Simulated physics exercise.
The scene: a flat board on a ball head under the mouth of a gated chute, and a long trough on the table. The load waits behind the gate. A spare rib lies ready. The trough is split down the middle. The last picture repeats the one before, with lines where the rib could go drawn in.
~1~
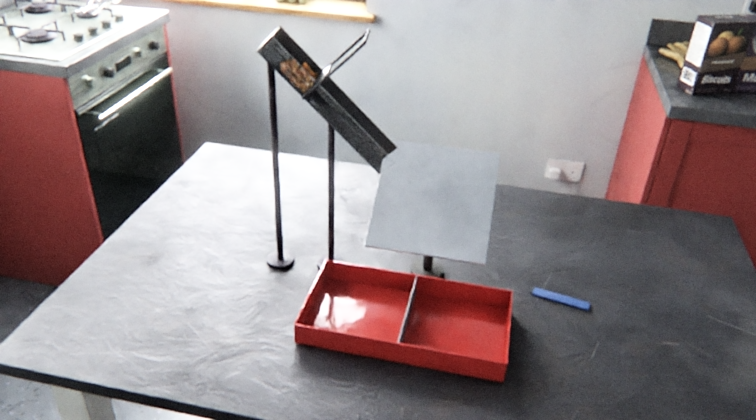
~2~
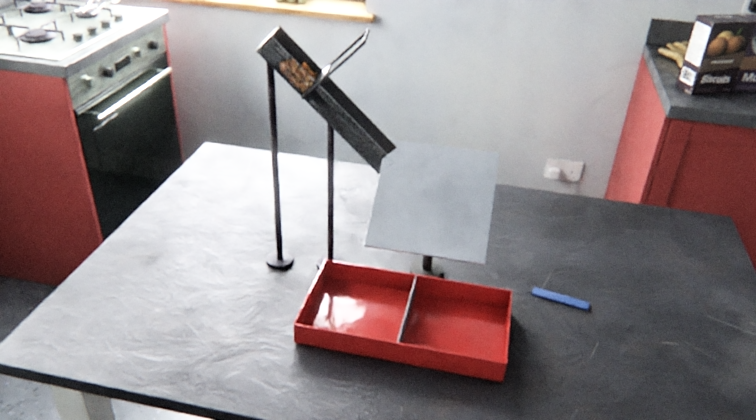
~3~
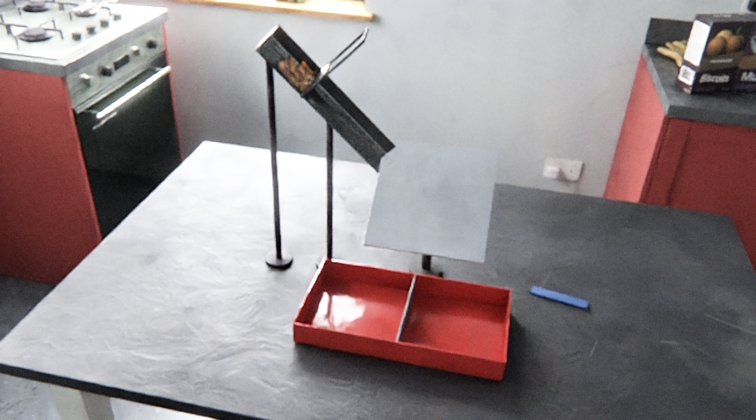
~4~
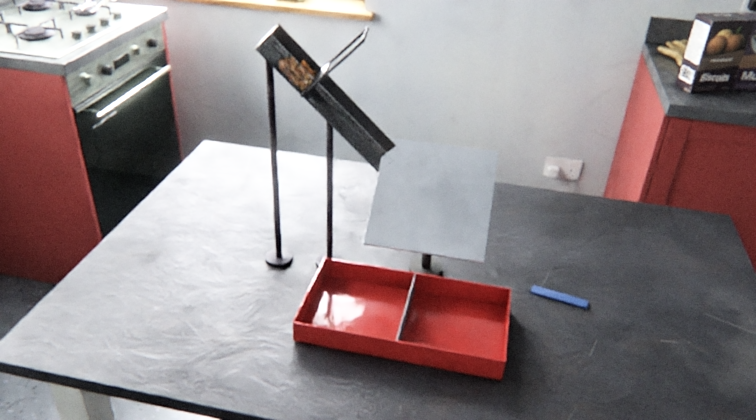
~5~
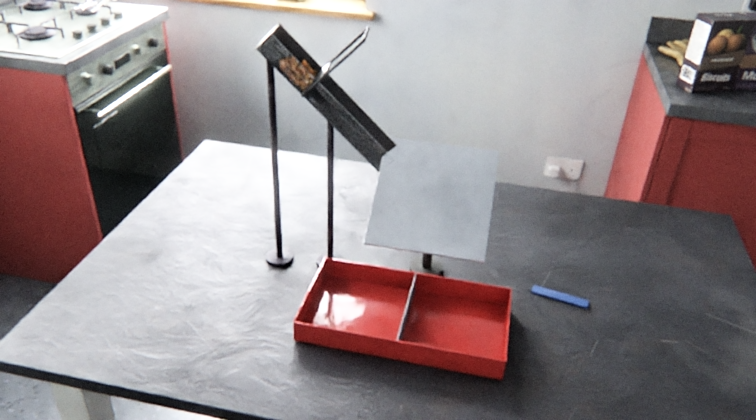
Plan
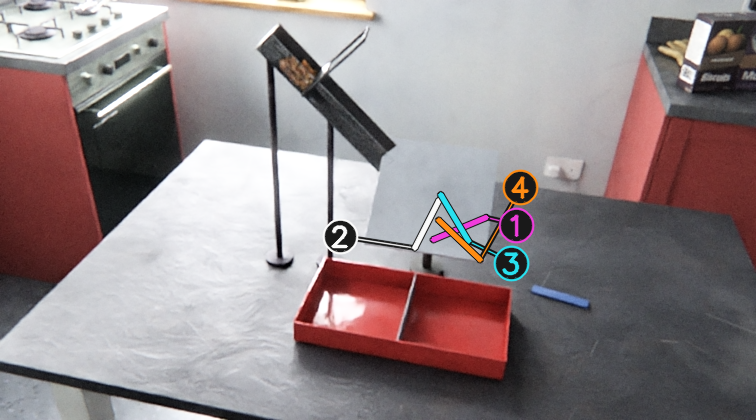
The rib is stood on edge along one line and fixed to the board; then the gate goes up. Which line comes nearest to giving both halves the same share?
Choose 1.
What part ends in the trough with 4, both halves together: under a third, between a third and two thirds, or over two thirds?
Line 4 gives over two thirds.
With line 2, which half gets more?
The left half.
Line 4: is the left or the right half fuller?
More lands on the right.
On the marked copy, line 1 from (486, 217) to (433, 239); line 2 from (439, 199) to (414, 247); line 3 from (440, 194) to (468, 241); line 4 from (438, 220) to (480, 259).
Choosing 1, of what is caught, roughly a third in the left half, roughly two thirds in the right.
Choosing 2, of what is caught, almost all in the left half, about a tenth in the right.
Choosing 3, of what is caught, about a tenth in the left half, the larger part in the right.
Choosing 4, of what is caught, about a tenth in the left half, the larger part in the right.
